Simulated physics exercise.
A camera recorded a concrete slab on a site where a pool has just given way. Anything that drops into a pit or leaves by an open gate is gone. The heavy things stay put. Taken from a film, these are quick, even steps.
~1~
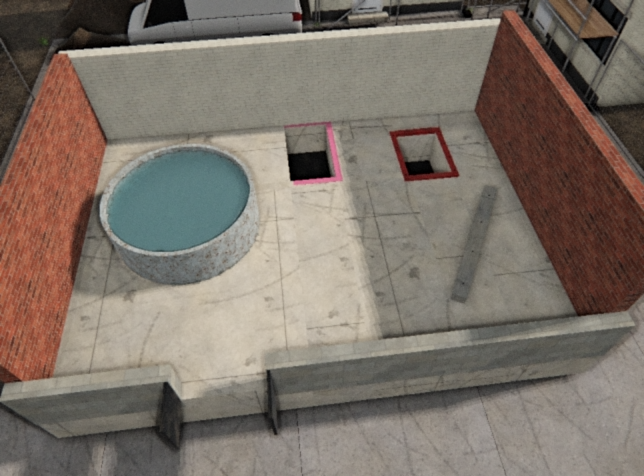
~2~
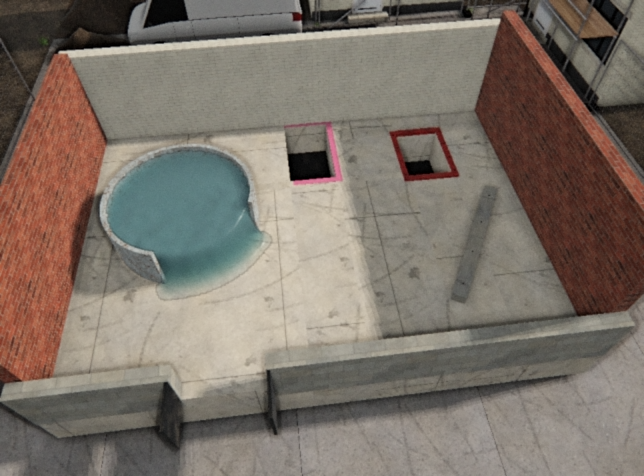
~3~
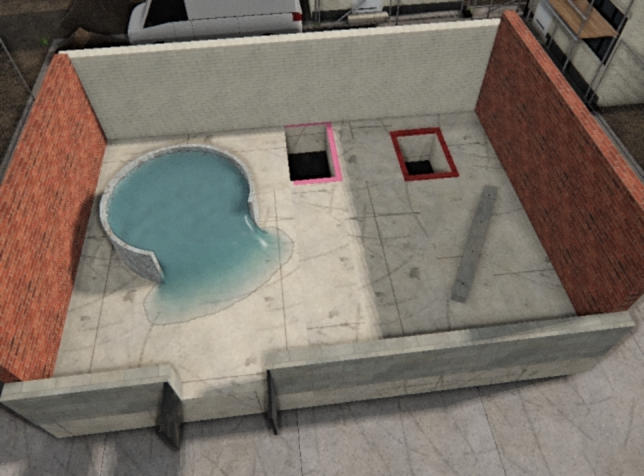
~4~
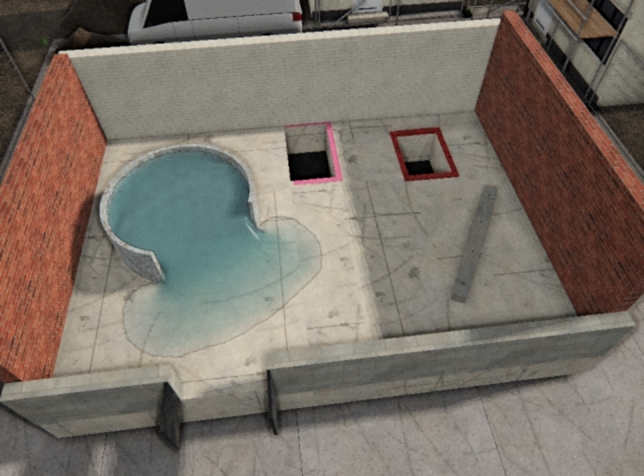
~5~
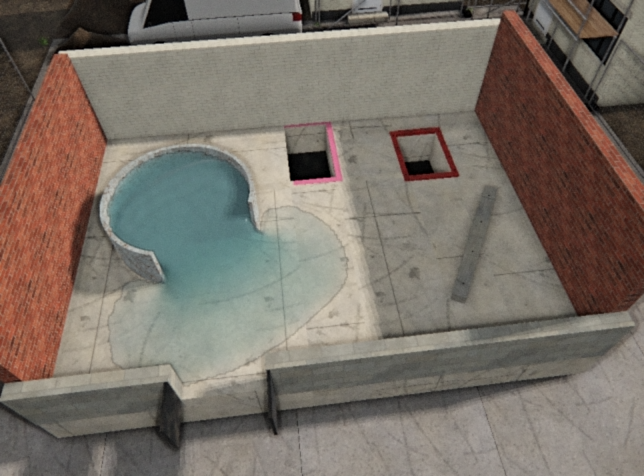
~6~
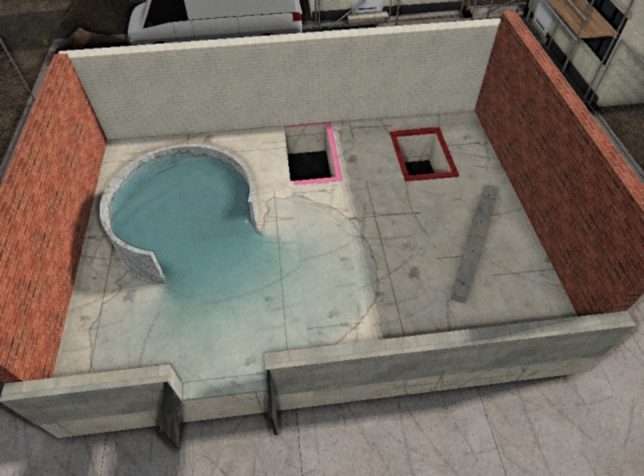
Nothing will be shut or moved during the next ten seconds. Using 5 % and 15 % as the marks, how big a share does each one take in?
At the end, the gate will capture a heavy share beyond fifteen per cent; the pink pit will capture a medium share of five to fifteen per cent; the red pit will capture a medium share of five to fifteen per cent.
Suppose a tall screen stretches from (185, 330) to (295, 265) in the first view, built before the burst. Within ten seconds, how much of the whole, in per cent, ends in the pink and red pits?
Shares in percent - pink: 15; red: 10.
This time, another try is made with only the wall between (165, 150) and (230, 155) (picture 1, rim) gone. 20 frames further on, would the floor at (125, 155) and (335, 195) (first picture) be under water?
Point one waterlogged, point two not reached.
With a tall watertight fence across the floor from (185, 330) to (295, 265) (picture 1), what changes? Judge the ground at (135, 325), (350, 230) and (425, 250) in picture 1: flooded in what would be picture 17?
Going one after another, I'd say reached by the flood, then reached by the flood, then reached by the flood.
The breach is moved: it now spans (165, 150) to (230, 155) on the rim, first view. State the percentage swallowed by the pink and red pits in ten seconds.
Pink 55 %, red 0 %.
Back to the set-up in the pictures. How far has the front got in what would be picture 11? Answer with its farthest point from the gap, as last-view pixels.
I reckon the front has reached (500, 347) by then.
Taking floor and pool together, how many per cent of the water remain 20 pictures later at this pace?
80 %.
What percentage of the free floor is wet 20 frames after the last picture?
I'd put it at roughly 55 per cent.
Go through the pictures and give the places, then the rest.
In the first frame, the round pool at (179, 198) is whole and still.
In the second frame, water pours out at (220, 262) and has run to (159, 285).
In the third frame, water pours out at (220, 262) and has run to (156, 319).
In the fourth frame, water pours out at (220, 264) and has run to (142, 344).
In the fifth frame, water pours out at (221, 264) and has run to a hidden place.
In the sixth frame, water pours out at (221, 264) and has run to (371, 287).
A moment on, water covers 35 % of the floor; the gate 5 %, the pink pit 0 %, the red pit 0 %.
Next, water covers 40 % of the floor; the gate 12 %, the pink pit 0 %, the red pit 0 %.
Then, water covers 55 % of the floor; the gate 21 %, the pink pit 0 %, the red pit 0 %.
Later, water covers 80 % of the floor; the gate 28 %, the pink pit 1 %, the red pit 3 %.
In the end, water covers 85 % of the floor; the gate 32 %, the pink pit 8 %, the red pit 7 %.
